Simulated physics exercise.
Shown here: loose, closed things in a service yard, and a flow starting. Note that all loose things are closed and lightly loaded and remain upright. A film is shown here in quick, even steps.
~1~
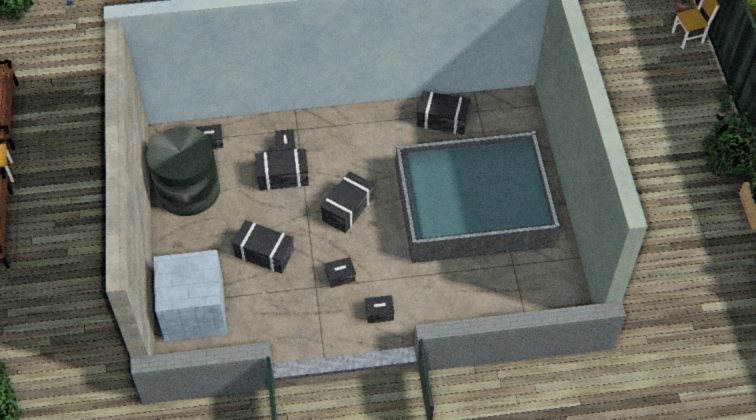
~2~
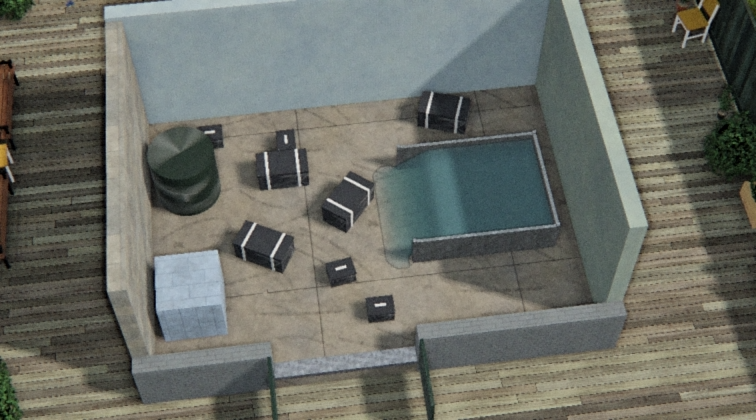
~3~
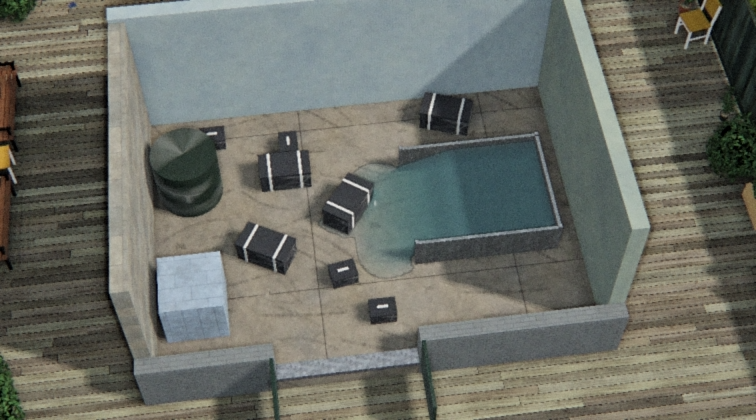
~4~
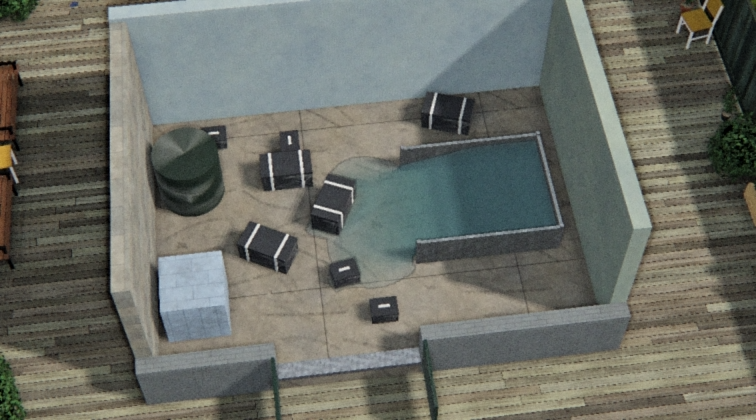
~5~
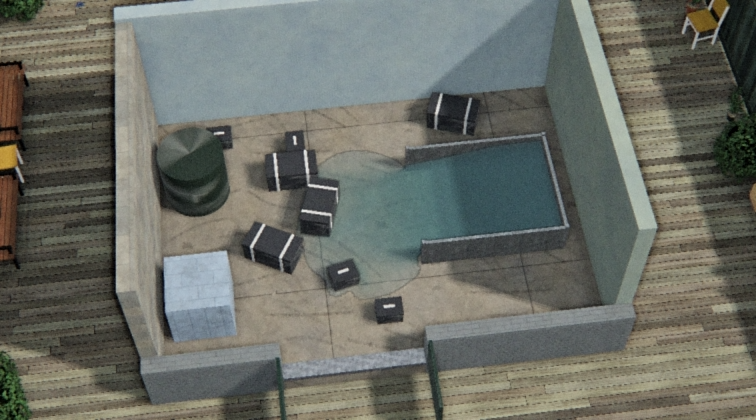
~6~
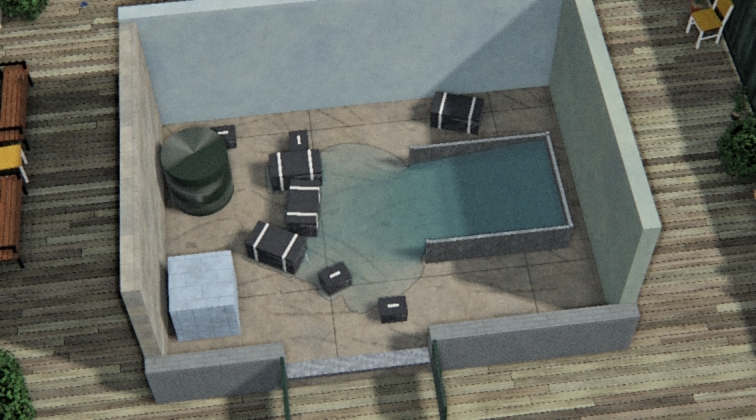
At first, black trunks and small cases sit still on the floor of a walled yard beside a full, raised pool. The pool's left side opens and water spreads leftward across the floor, pushing the middle trunk left and turning it, and then a small case below shifts slightly and turns.
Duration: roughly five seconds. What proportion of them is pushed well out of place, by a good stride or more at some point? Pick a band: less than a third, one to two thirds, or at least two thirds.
The fraction is at least two thirds of them.
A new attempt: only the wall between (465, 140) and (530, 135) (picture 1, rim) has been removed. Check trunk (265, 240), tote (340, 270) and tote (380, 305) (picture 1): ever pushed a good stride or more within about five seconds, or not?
Listed in turn, ends up that far off, never travels that far, never travels that far.
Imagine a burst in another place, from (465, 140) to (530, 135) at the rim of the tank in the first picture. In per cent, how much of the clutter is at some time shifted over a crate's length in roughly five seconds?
Roughly 60 per cent.
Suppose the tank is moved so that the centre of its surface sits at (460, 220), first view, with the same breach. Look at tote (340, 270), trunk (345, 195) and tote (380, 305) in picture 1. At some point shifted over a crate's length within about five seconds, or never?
Taking them in turn: Got sent well off; got sent well off; kept near its start.
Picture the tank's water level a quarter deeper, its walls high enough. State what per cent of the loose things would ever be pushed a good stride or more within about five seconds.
Share: Close to 80 %.
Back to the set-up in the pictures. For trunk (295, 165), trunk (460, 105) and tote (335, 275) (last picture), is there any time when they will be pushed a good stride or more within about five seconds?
Here's how it goes one after another: Traveled a good way, remained close and traveled a good way.
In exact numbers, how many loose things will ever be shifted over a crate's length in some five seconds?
That gives 6.
A moment on, 2 of 8 are well off their spots; 0 afloat.
Next, 5 of 8 are well off their spots; 6 afloat.
Later, 6 of 8 are well off their spots; 6 afloat.
In the end, 5 of 8 are well off their spots, and 6 have been at some point; 6 afloat.
